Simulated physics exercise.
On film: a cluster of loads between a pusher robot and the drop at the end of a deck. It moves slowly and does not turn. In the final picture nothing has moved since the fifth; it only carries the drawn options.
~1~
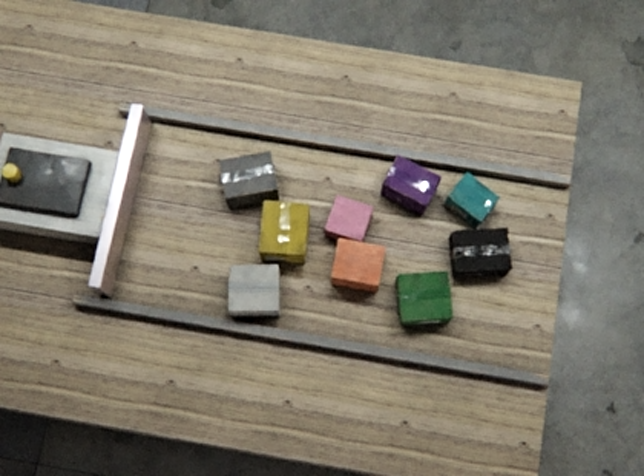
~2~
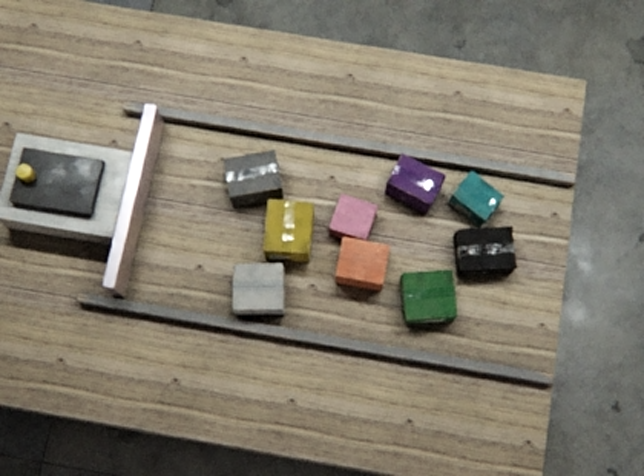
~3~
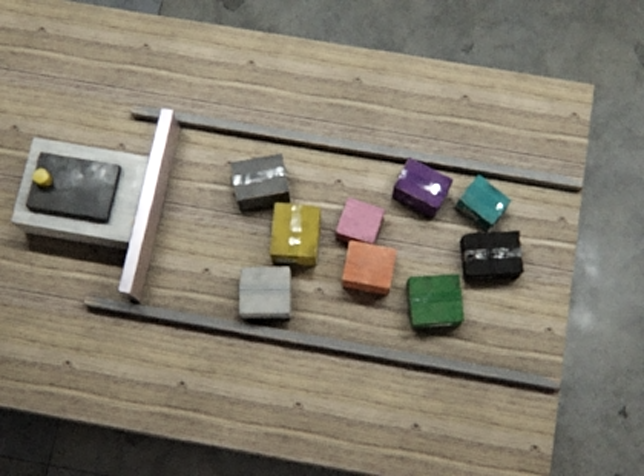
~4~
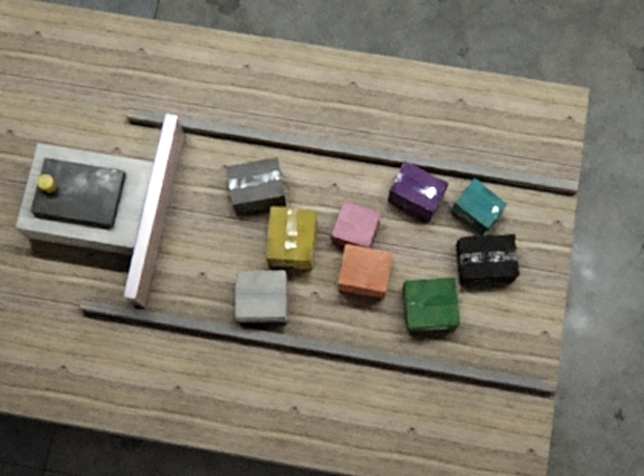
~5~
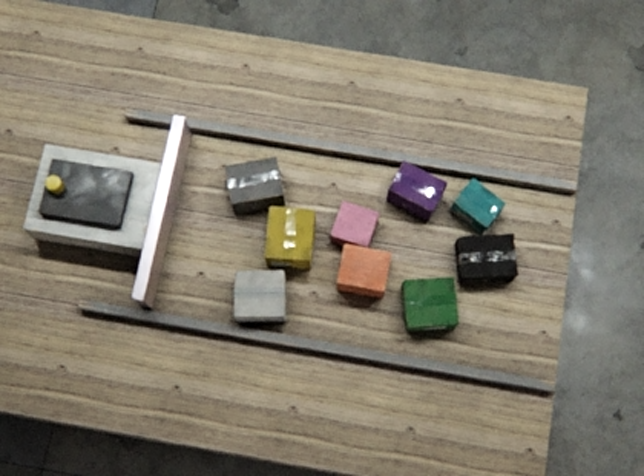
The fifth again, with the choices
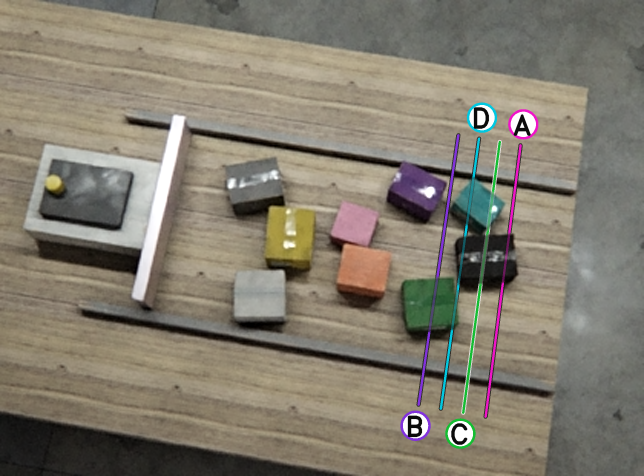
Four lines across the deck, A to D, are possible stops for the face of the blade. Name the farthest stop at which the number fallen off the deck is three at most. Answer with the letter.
C.
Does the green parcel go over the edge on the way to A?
Yes.
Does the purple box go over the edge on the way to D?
By then, no.
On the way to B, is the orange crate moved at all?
By then, yes.
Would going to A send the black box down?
Yes.
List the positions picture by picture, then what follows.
In the first frame, grey box (249, 181); turquoise parcel (472, 201); robot (50, 182).
In the second frame, robot (63, 183); orange crate (363, 265).
In the third frame, robot (80, 187); green parcel (435, 301).
In the fourth frame, robot (85, 193); purple box (418, 192).
In the fifth frame, robot (93, 194); grey box (255, 186); turquoise parcel (478, 207); pink crate (354, 227).
On the marked copy, A at (504, 276); B at (439, 265); C at (482, 272); D at (461, 269).
With C. Early on, robot (208, 213); white box (294, 306); grey box (315, 202).
Further on, robot (324, 233); turquoise parcel (533, 206); black box (516, 270).
At the end, robot (416, 248); turquoise parcel over the edge; black box over the edge; two fallen.
As for the rest, A drops six; B is within the limit but short; D is within the limit but short.
